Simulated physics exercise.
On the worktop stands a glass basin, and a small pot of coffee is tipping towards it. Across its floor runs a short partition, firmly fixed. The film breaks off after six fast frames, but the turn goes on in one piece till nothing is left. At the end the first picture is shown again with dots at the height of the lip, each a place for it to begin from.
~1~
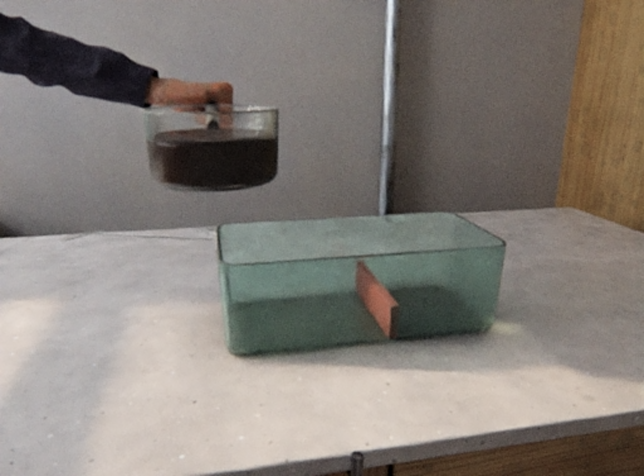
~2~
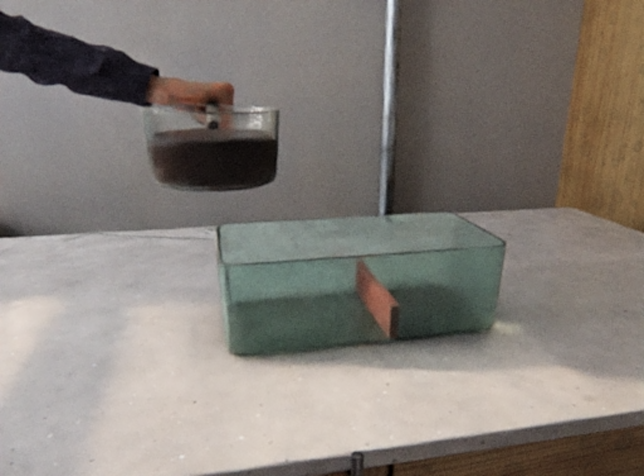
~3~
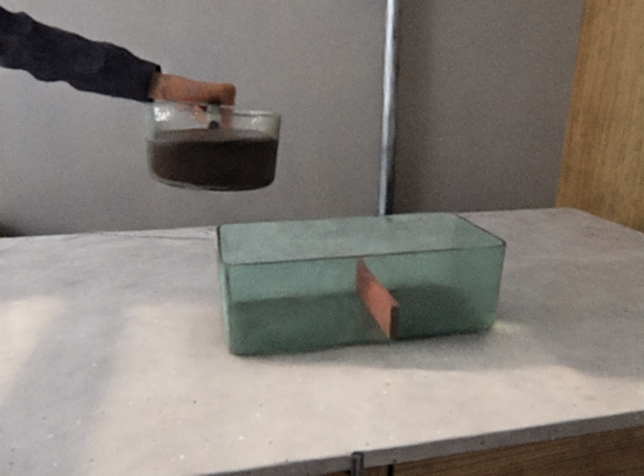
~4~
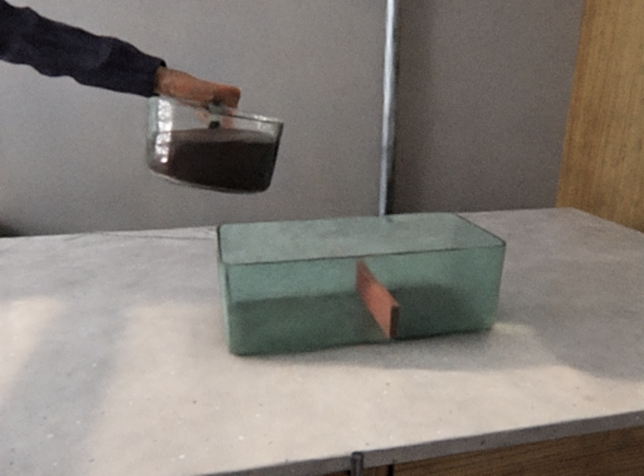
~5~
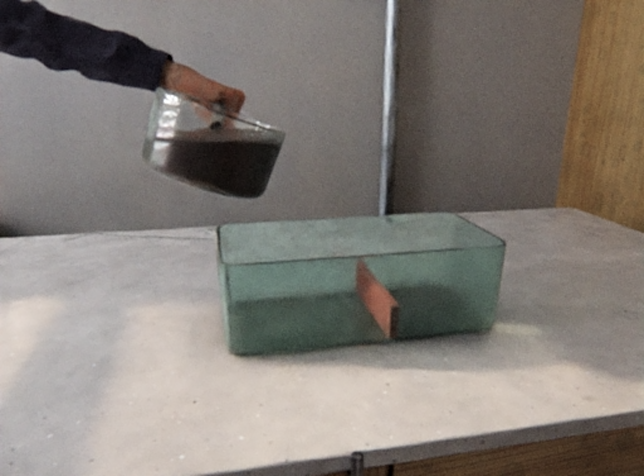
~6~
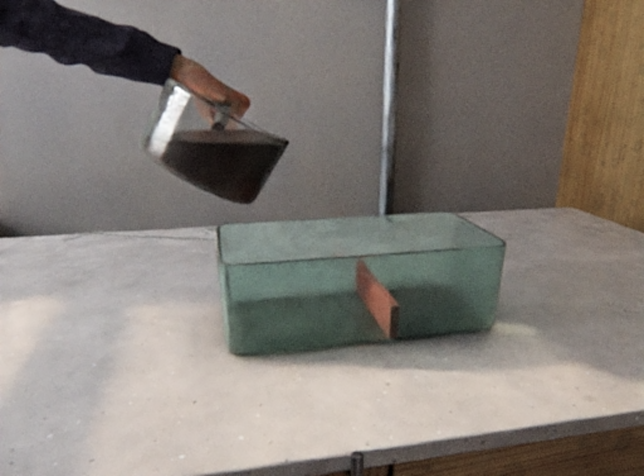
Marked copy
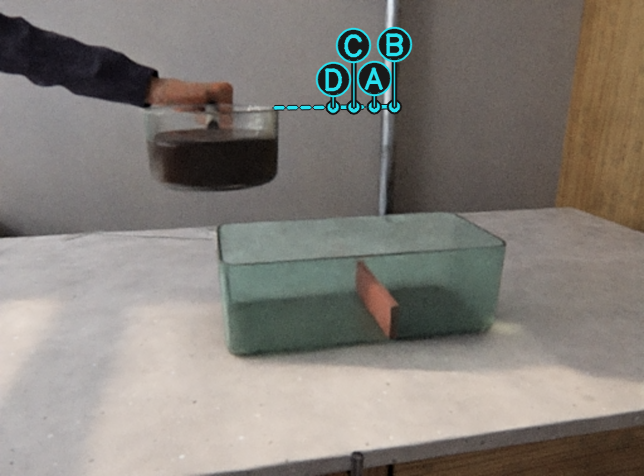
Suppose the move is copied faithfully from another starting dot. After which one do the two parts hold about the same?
The answer is dot D.
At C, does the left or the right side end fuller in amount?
The right one.
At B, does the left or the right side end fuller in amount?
The right side.
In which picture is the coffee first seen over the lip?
Picture 6.
In cyan, A at (374, 106); B at (394, 106); C at (353, 107); D at (333, 107).
Choosing A, about 12 % ends left of the wall and 88 % right of it.
Choosing B, about 4 % ends left of the wall and 96 % right of it.
Choosing C, about 30 % ends left of the wall and 70 % right of it.
Choosing D, about 52 % ends left of the wall and 48 % right of it.
